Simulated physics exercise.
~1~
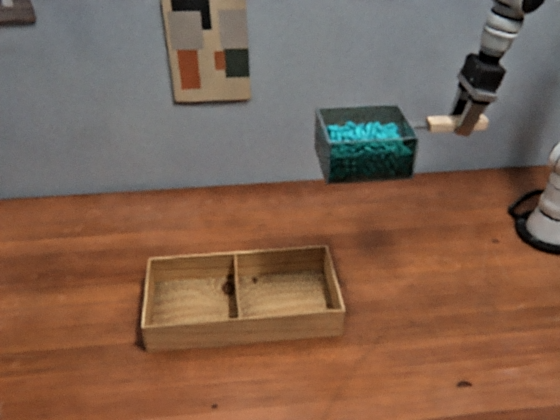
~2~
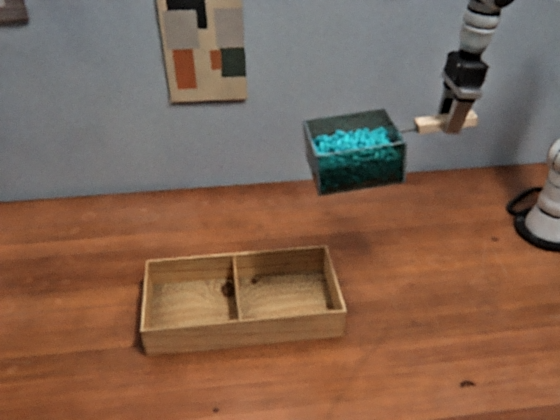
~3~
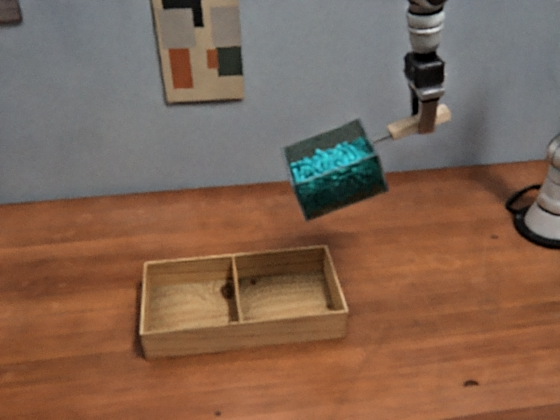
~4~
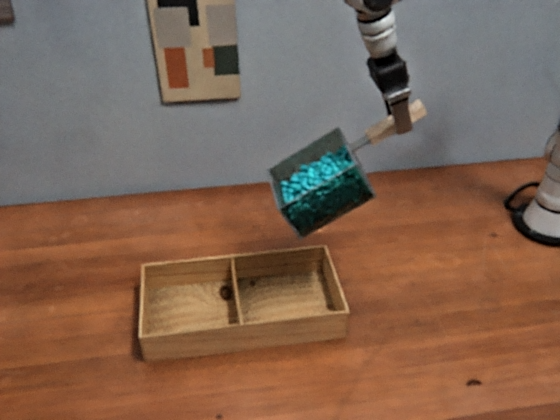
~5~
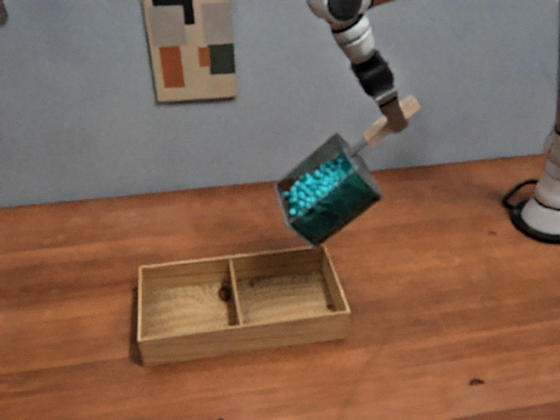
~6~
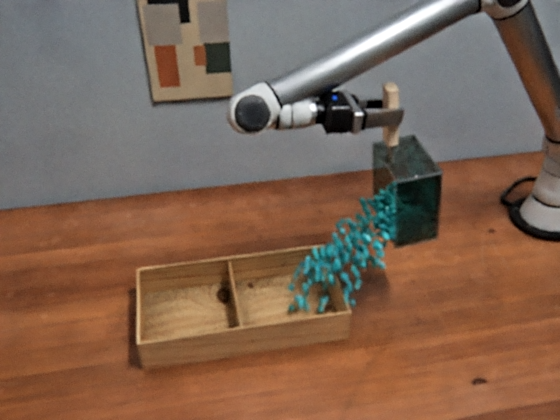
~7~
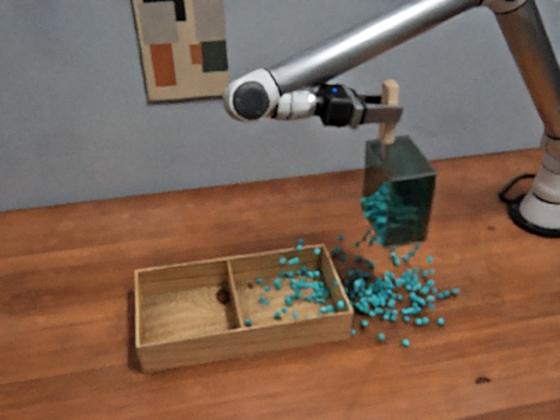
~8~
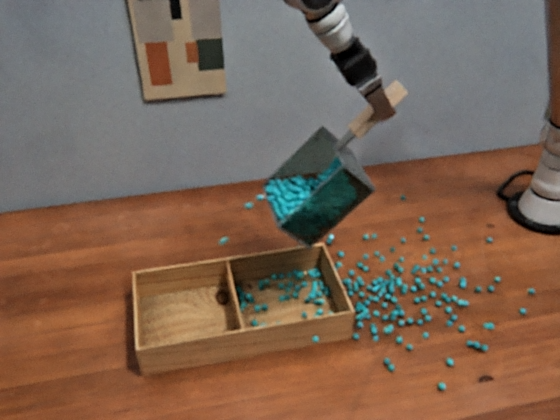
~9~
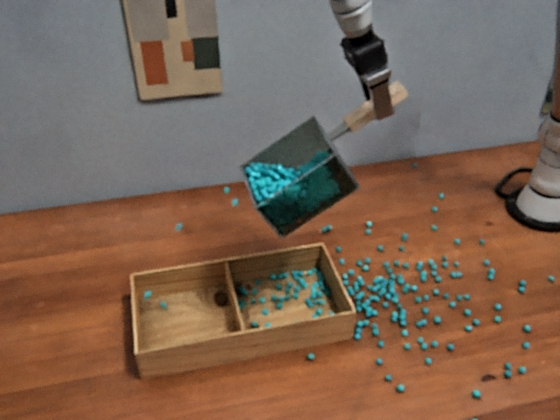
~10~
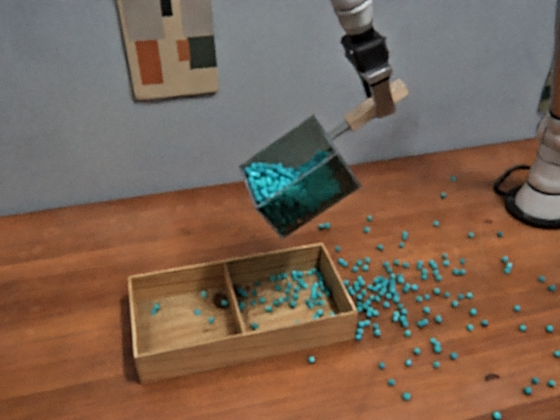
A robot arm tips a clear box, spilling turquoise beads into a divided tray and across the table.
